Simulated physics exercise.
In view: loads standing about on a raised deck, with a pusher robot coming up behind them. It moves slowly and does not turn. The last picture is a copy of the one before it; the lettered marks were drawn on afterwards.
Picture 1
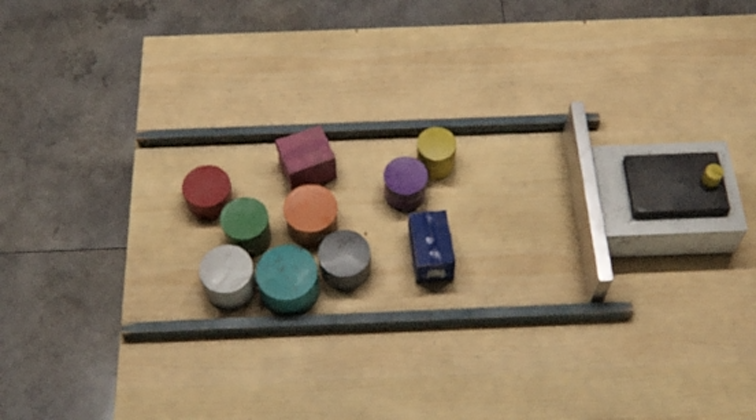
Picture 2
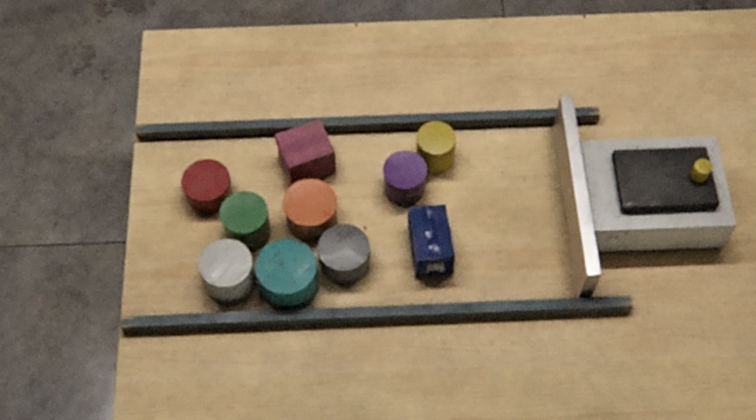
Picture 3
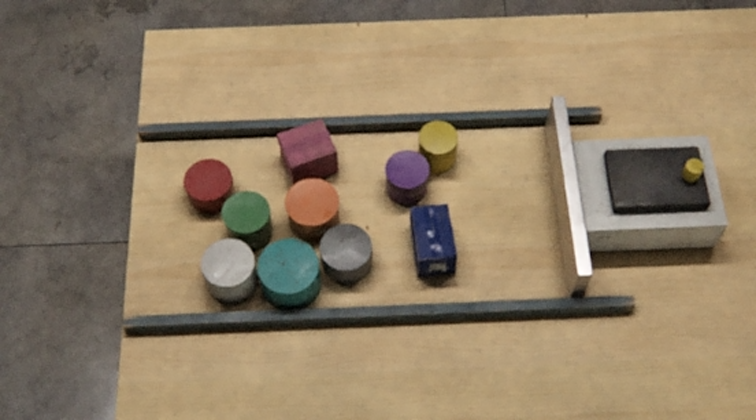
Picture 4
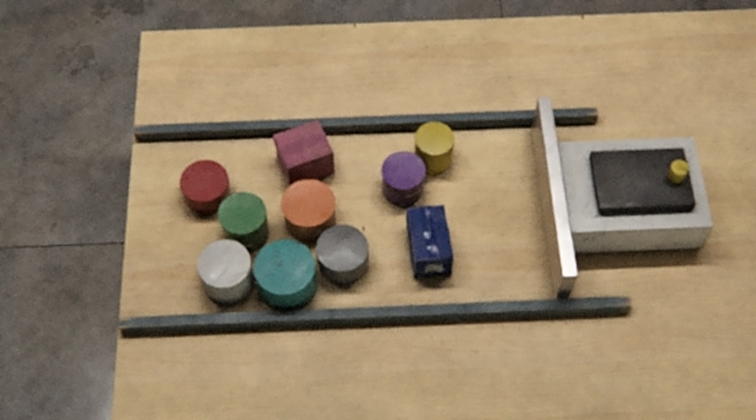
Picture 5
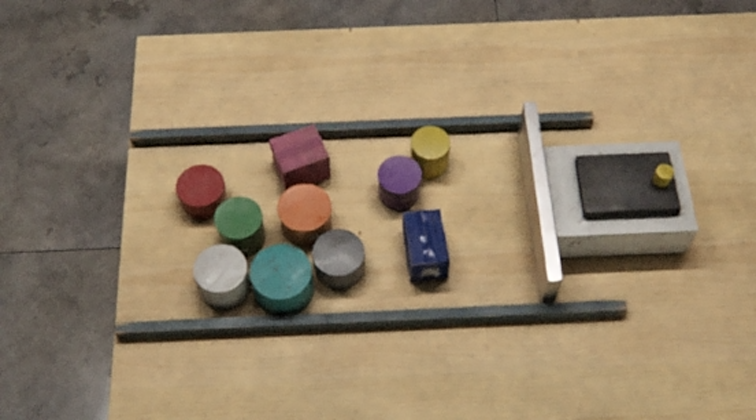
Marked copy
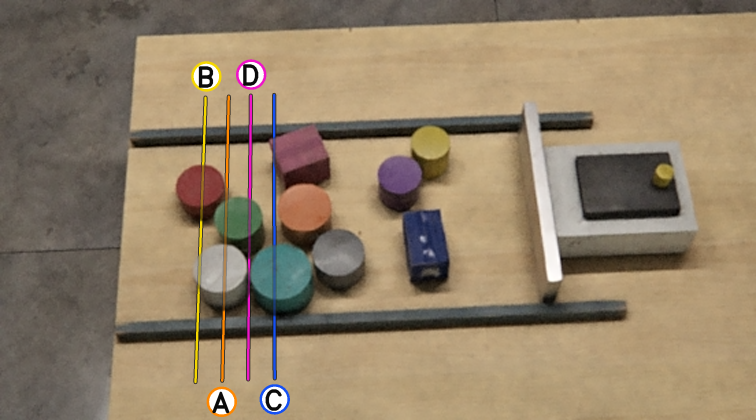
A pale machine with a wide flat bar slides slowly left toward colourful blocks that stay still.
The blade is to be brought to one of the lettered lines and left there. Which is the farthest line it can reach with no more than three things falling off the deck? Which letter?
No fourth one falls up to B.
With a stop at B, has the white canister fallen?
Yes.
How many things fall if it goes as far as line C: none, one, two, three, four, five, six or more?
The count is none.
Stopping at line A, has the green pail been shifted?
Yes.
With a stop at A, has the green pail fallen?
Yes.
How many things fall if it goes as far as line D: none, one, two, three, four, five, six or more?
The count is none.
On the marked copy, A at (226, 228); B at (201, 229); C at (274, 226); D at (250, 227).
Taking B. A third of the way, robot (498, 189); yellow canister (387, 150); blue parcel (395, 247).
Two thirds of the way, robot (375, 194); white canister (156, 294); red pail (176, 182).
When it is over, robot (278, 198); green pail over the edge; white canister over the edge; three fallen.
As for the rest, A is within the limit but short; C is within the limit but short; D is within the limit but short.
